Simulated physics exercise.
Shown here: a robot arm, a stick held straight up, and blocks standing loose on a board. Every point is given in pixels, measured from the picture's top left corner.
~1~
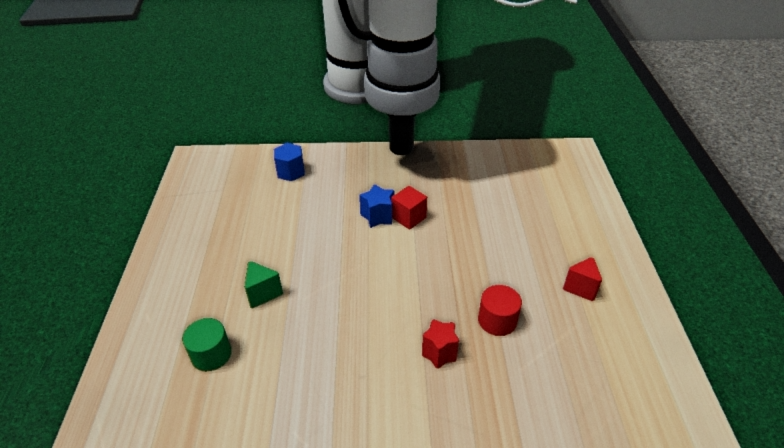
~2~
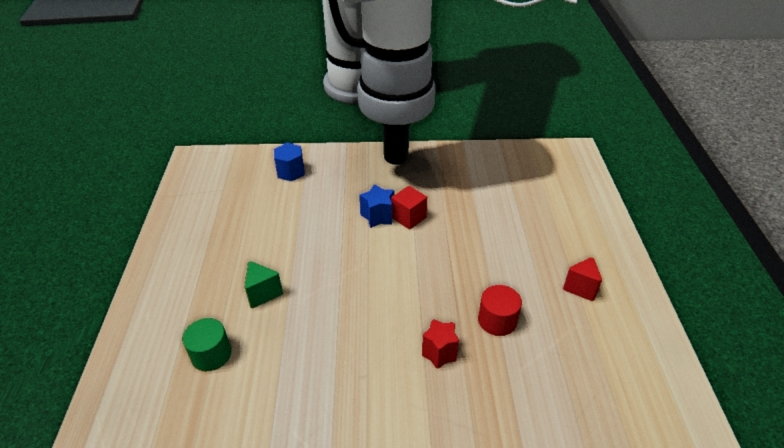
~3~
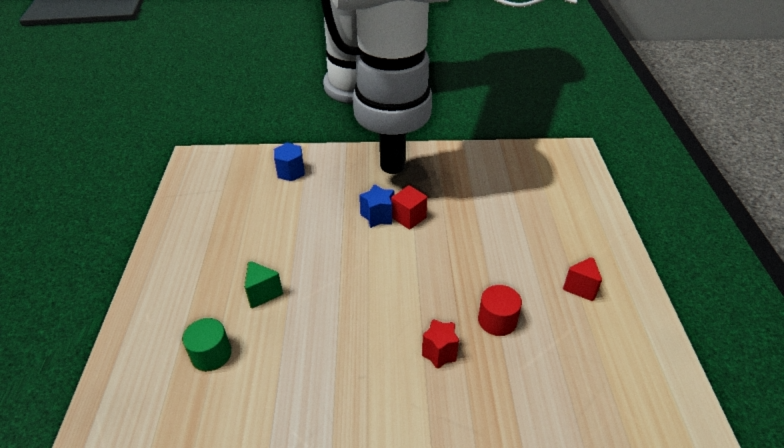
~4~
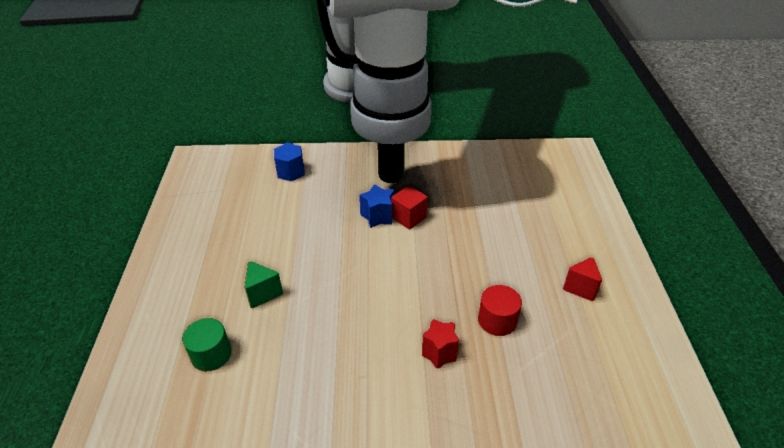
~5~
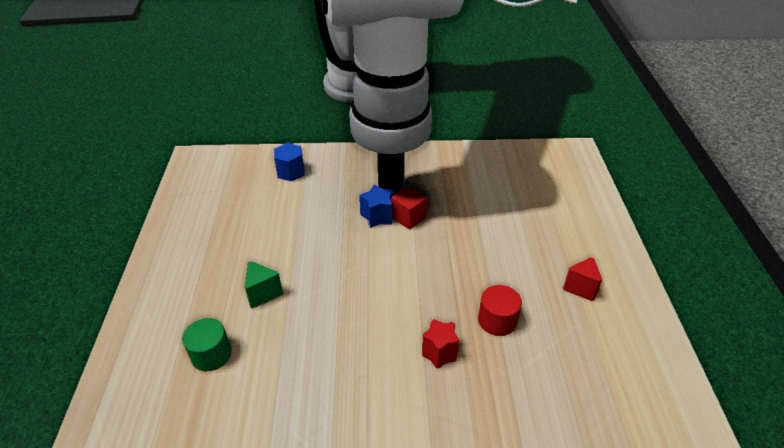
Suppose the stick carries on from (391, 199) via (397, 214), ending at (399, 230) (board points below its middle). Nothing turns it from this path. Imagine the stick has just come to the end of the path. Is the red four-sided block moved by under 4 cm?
Short answer: Yes.
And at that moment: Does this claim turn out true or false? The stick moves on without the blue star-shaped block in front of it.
The statement is true.
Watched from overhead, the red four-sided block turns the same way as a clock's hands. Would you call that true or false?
Verdict: False.
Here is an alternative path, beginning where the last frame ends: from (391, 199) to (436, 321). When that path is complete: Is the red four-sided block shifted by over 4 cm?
Yes, I think so.
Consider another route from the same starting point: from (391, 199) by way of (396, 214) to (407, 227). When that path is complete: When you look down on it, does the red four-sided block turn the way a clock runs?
No.
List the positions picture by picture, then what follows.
In the first frame, lower end of the stick at (401, 149), tops of blocks, blue star-shaped block at (378, 195), red four-sided block at (410, 196).
In the second frame, stick at (396, 158), blocks as before.
In the third frame, stick at (393, 167), blocks as before.
In the fourth frame, stick at (391, 177), blocks as before.
In the fifth frame, stick at (391, 186), blue star-shaped block at (378, 195), red four-sided block at (410, 196).
What follows on the original path. Halfway along, stick at (397, 200); blue star-shaped block at (375, 203), turned 30° clockwise; red four-sided block at (417, 206).
At the end, stick at (399, 216); blue star-shaped block at (371, 209), turned 65° clockwise; red four-sided block at (426, 214), turned 35° anticlockwise.
